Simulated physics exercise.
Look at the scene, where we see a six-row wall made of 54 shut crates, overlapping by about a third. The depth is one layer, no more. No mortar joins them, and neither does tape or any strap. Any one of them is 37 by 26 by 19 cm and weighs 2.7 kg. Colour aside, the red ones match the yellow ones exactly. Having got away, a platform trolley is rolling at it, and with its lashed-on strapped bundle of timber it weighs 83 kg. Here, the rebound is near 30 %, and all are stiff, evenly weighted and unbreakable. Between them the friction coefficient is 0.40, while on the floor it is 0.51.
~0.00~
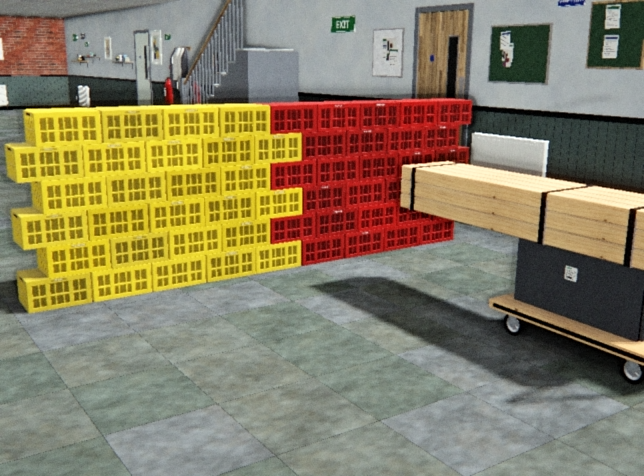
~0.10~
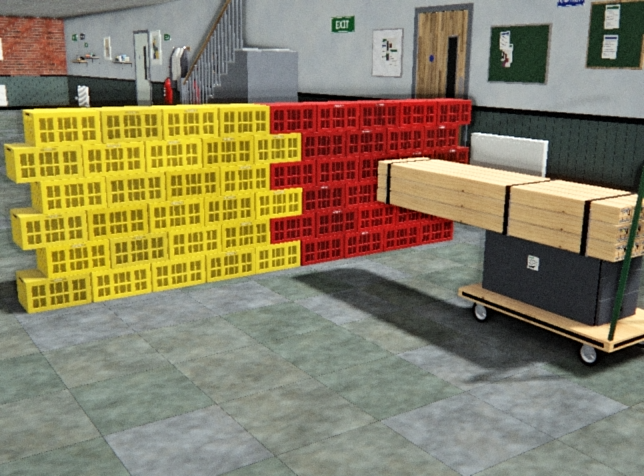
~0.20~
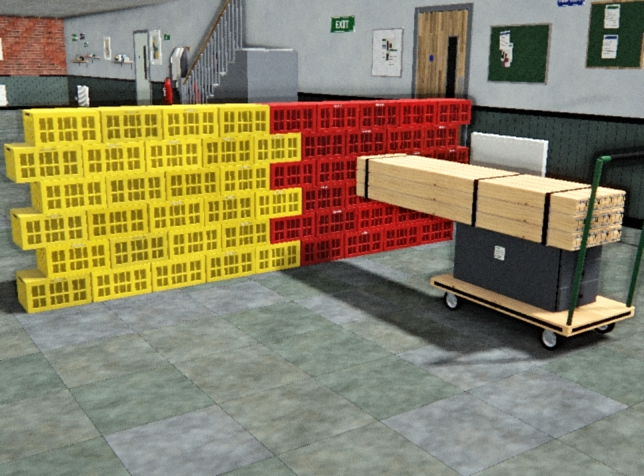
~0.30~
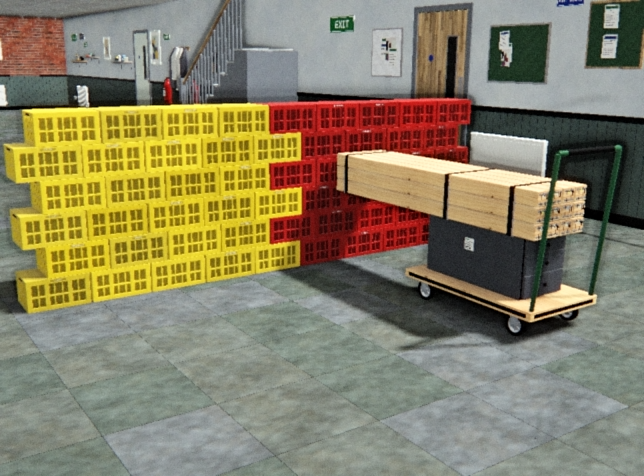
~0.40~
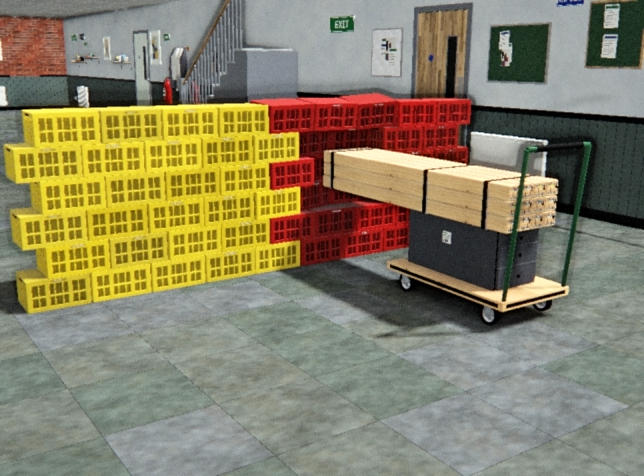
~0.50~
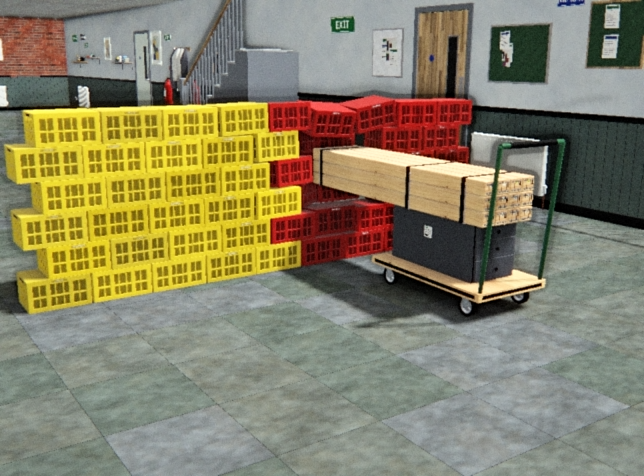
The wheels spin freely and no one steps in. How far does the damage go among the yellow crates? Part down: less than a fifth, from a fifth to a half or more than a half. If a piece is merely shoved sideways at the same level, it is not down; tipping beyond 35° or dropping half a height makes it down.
Tally: Short of a fifth.
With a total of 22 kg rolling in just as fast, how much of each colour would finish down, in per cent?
Yellow 10, red 50 per cent.
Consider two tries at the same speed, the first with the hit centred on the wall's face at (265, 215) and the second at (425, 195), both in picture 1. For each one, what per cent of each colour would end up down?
For yellow it's 10 then 0 per cent, for red 0 then 40 per cent.
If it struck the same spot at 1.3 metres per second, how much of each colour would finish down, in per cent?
The yellow would finish 10 in a hundred down, the red 40 in a hundred.
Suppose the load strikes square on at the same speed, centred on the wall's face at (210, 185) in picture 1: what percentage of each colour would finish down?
Down at the end: Yellow 30 percent, red 0 percent.
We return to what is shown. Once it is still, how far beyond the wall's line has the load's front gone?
About 140 cm beyond it.
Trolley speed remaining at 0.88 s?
Speed: Around 1.3 m/s.
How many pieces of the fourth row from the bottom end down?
That row ends with 3 down.
After 0.88 s, load 94 cm past the wall's line, still rolling; none of the 27 yellow crates down (9 of 54 in all colours); top yellow crate unmoved; top red crate leaning 8°.
After 1.36 s, load 1.32 m past the wall's line, still rolling; 2 of the 27 yellow crates down (12 of 54 in all colours); top yellow crate unmoved; top red crate leaning 60°, 52 cm lower.
At rest (3.0 s), load 1.40 m past the wall's line, stopped; 2 of the 27 yellow crates down (13 of 54 in all colours); top yellow crate unmoved; top red crate on its side. That is 7 per cent. As the last picture would show them, middles, top yellow crate near (62, 128), top red crate near (162, 223).
